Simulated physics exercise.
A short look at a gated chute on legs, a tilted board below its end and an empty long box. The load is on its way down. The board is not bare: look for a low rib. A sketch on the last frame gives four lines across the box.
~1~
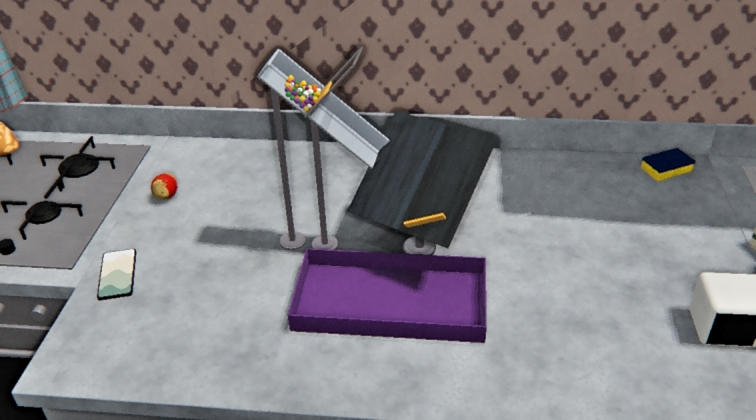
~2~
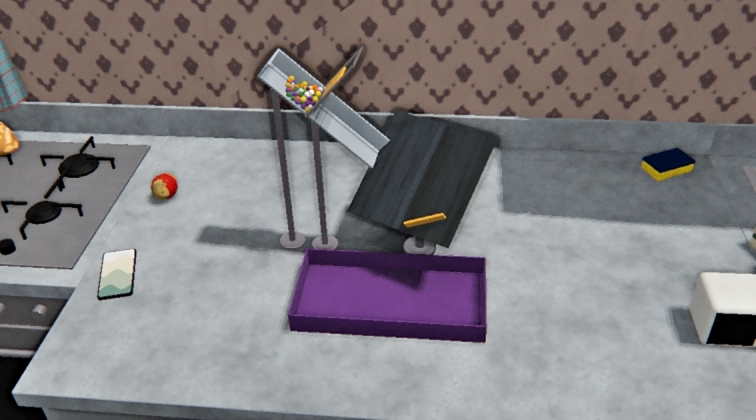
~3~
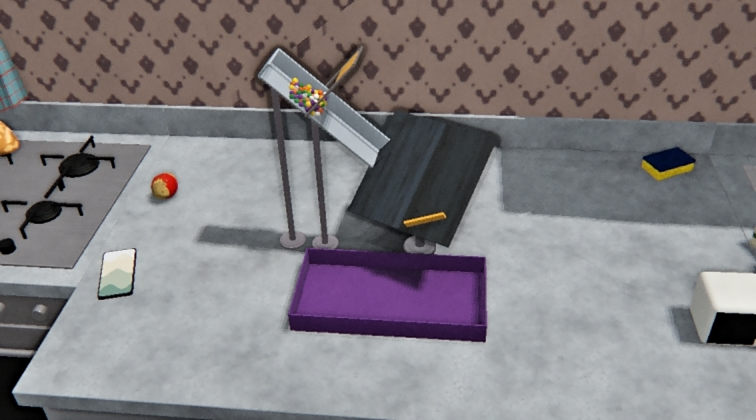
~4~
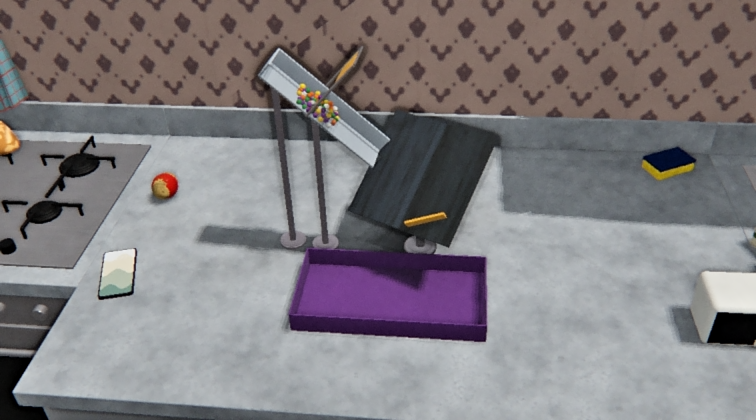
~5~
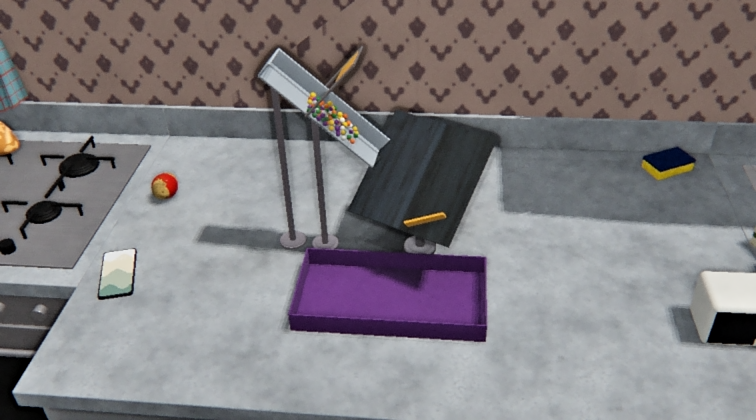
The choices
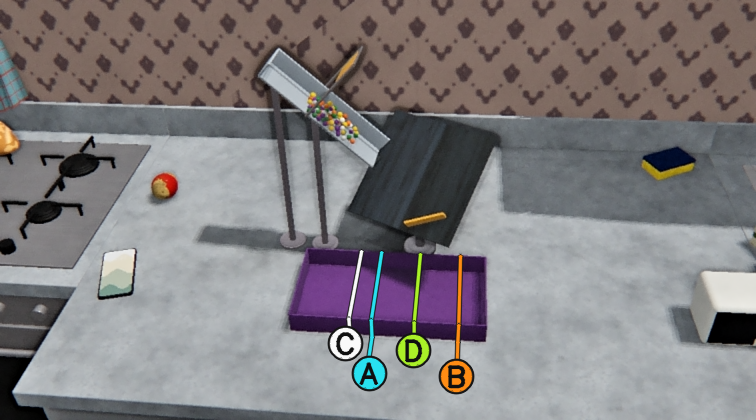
Small multicoloured beads slid in a cluster down a sloping grey chute on thin legs, moving rightward past its middle, while the tilted dark board and empty purple box below stayed still.
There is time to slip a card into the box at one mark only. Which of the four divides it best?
Line A does it best.
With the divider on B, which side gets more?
Left.
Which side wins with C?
Right.
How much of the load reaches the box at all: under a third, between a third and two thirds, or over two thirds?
Over two thirds.
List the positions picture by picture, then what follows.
The first picture shows load behind the gate at (306, 96), round plastic beads; lip of the chute at (375, 160), sloping fairly steeply.
The second picture shows middle of the board at (421, 176), tilted fairly steeply; middle of its low edge at (396, 229); of its high edge at (445, 124).
The third picture shows front corners of the box at (289, 314) and (486, 326), empty; front of the load at (321, 111).
The fourth picture shows middle of the load at (319, 104); its front at (337, 118), about a third of the way to the lip; rib from (444, 213) to (405, 222).
The fifth picture shows middle of the load at (333, 116); its front at (356, 134), about two thirds of the way to the lip.
On the marked copy, line A crosses the front rim at (371, 319); line B crosses the front rim at (458, 324); line C crosses the front rim at (349, 318); line D crosses the front rim at (414, 321).
Choosing A, of what is caught, about half on the left of the divider, about half on the right.
Choosing B, of what is caught, nearly all on the left of the divider, a small part on the right.
Choosing C, of what is caught, a small part on the left of the divider, most on the right.
Choosing D, of what is caught, most on the left of the divider, about a quarter on the right.
